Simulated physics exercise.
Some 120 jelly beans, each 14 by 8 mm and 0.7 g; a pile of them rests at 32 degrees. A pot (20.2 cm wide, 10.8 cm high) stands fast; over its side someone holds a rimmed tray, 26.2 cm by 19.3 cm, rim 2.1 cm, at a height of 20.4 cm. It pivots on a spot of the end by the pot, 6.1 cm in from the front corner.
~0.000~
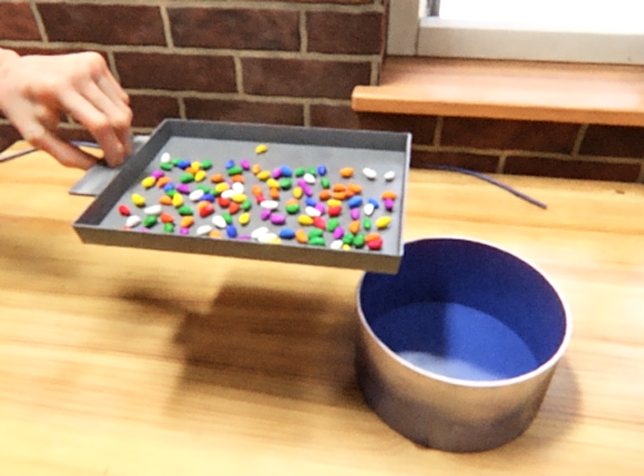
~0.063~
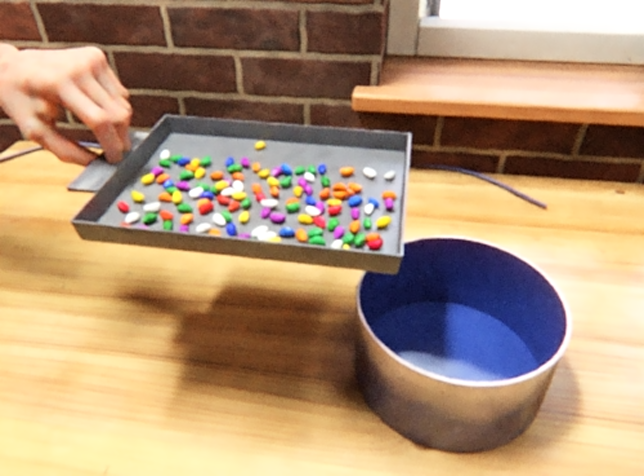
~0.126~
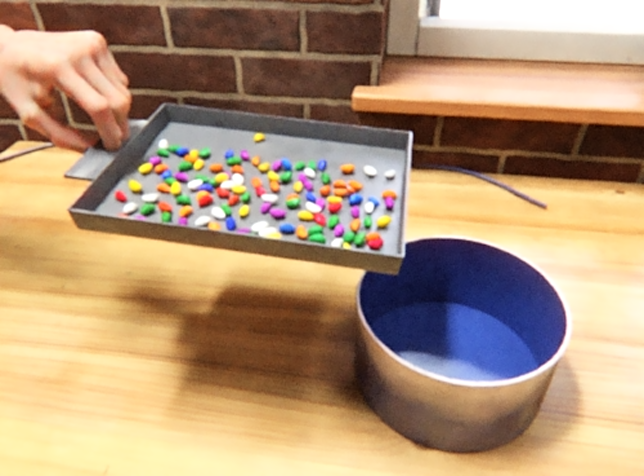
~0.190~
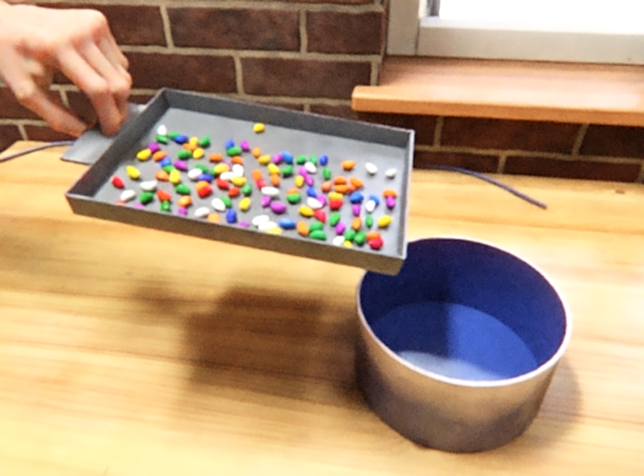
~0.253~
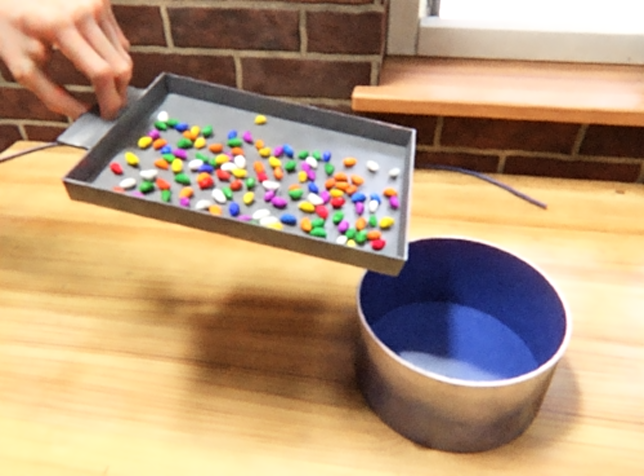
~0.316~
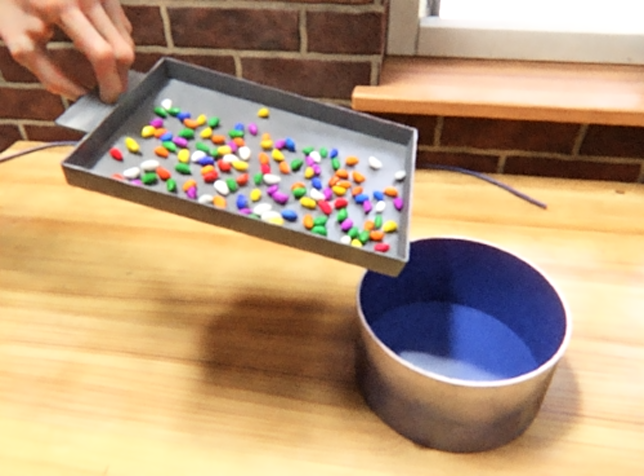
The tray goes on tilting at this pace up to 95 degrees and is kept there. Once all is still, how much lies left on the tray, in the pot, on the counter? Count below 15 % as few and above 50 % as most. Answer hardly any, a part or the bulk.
Tray: Hardly any, pot: The bulk, counter: Hardly any.
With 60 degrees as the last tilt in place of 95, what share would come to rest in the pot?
Then about 5 per cent.
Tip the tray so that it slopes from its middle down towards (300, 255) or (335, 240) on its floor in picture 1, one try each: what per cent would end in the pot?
About 25 and 50 per cent.
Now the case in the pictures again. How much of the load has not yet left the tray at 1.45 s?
Some 95 per cent of the load.
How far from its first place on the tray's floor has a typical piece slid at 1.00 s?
Roughly 9 cm.
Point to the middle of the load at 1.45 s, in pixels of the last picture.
Around (399, 200).
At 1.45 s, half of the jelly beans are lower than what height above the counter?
About 24 cm.
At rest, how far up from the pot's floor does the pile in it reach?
Roughly 1.5 cm.
After 1.00 s, tilt 52 degrees; the tray holds 100 %, the pot 0 %.
After 1.45 s, tilt 77 degrees; the tray holds 95 %, the pot 5 %.
After 1.98 s, tilt 95 degrees; the tray holds 20 %, the pot 65 %.
At rest (3.0 s), tray 5 %, pot 90 %, counter 5 %.
